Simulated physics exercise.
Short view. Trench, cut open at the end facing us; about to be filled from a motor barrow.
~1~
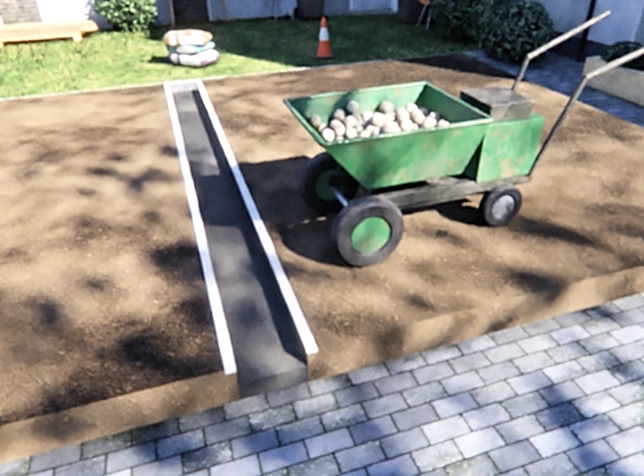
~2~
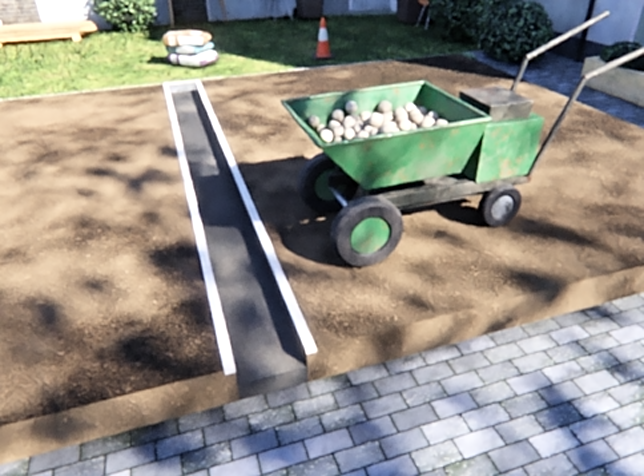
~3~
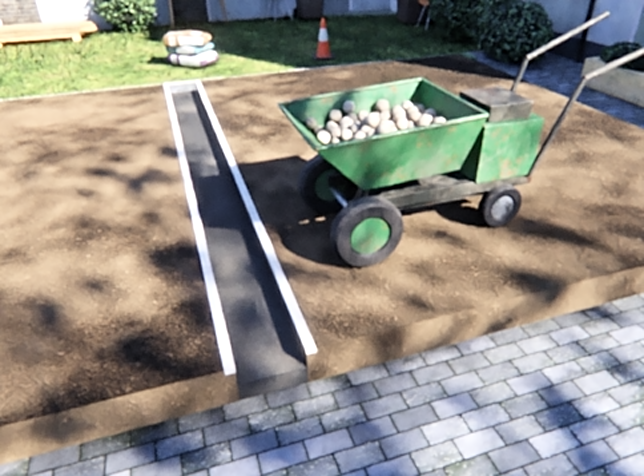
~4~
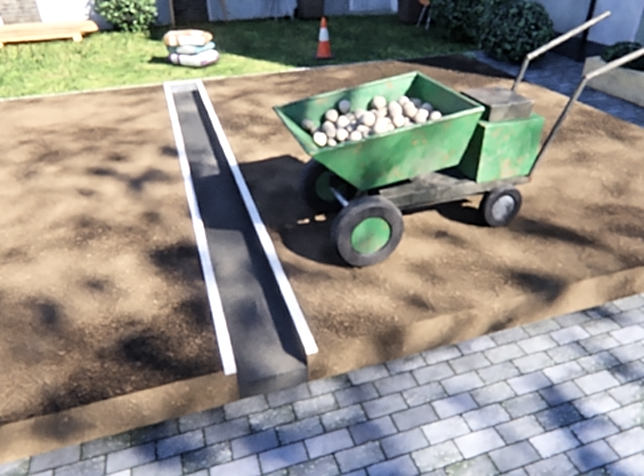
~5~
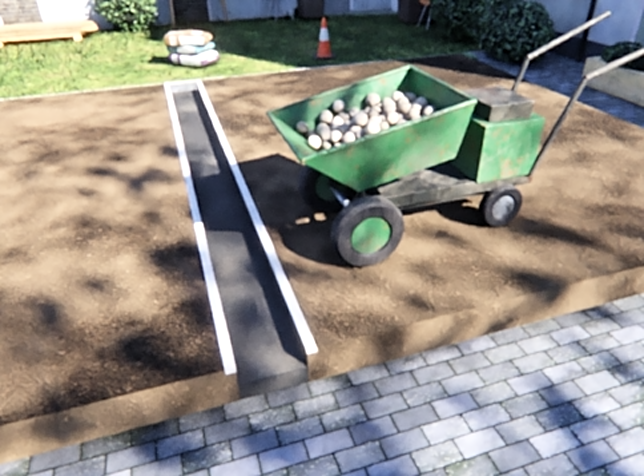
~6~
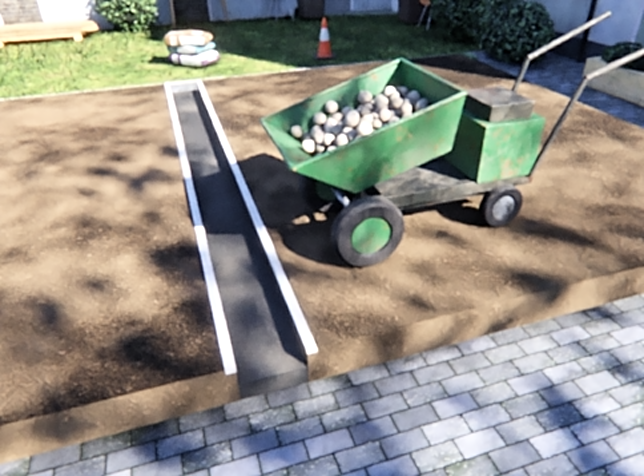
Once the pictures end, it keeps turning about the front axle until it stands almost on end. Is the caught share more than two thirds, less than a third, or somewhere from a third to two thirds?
Trench receives a third to two thirds.
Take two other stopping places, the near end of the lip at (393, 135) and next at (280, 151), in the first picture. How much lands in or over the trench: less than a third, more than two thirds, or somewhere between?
In the first case in the middle band, in the second case below one third.
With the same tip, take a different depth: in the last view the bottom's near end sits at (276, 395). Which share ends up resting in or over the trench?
I'd put it at about 90 in a hundred.
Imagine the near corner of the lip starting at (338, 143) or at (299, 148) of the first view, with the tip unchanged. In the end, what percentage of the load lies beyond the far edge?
10 and 50 percent, in that order.
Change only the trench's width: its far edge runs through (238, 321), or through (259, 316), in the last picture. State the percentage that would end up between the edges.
Roughly 30 % first, 10 % second.
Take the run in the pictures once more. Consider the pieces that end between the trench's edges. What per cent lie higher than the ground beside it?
My figure is near 25 per cent.
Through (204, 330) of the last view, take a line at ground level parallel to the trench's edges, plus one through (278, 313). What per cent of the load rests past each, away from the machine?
Around 10 per cent for the first, around 70 per cent for the second.
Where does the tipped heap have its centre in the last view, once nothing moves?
Close to (225, 258) in the last view.
Just after the last frame, skip tipped steeply; every one in the skip.
A moment on, skip tipped right over; the larger part in the skip; roughly a quarter in or heaped over the trench; just a few beyond it; just a few falling.
Further on, skip tipped right over; roughly a quarter in the skip; roughly half in or heaped over the trench; roughly a quarter beyond it.
When it is over, skip tipped right over; roughly a quarter in the skip; roughly half in or heaped over the trench; roughly a quarter beyond it.
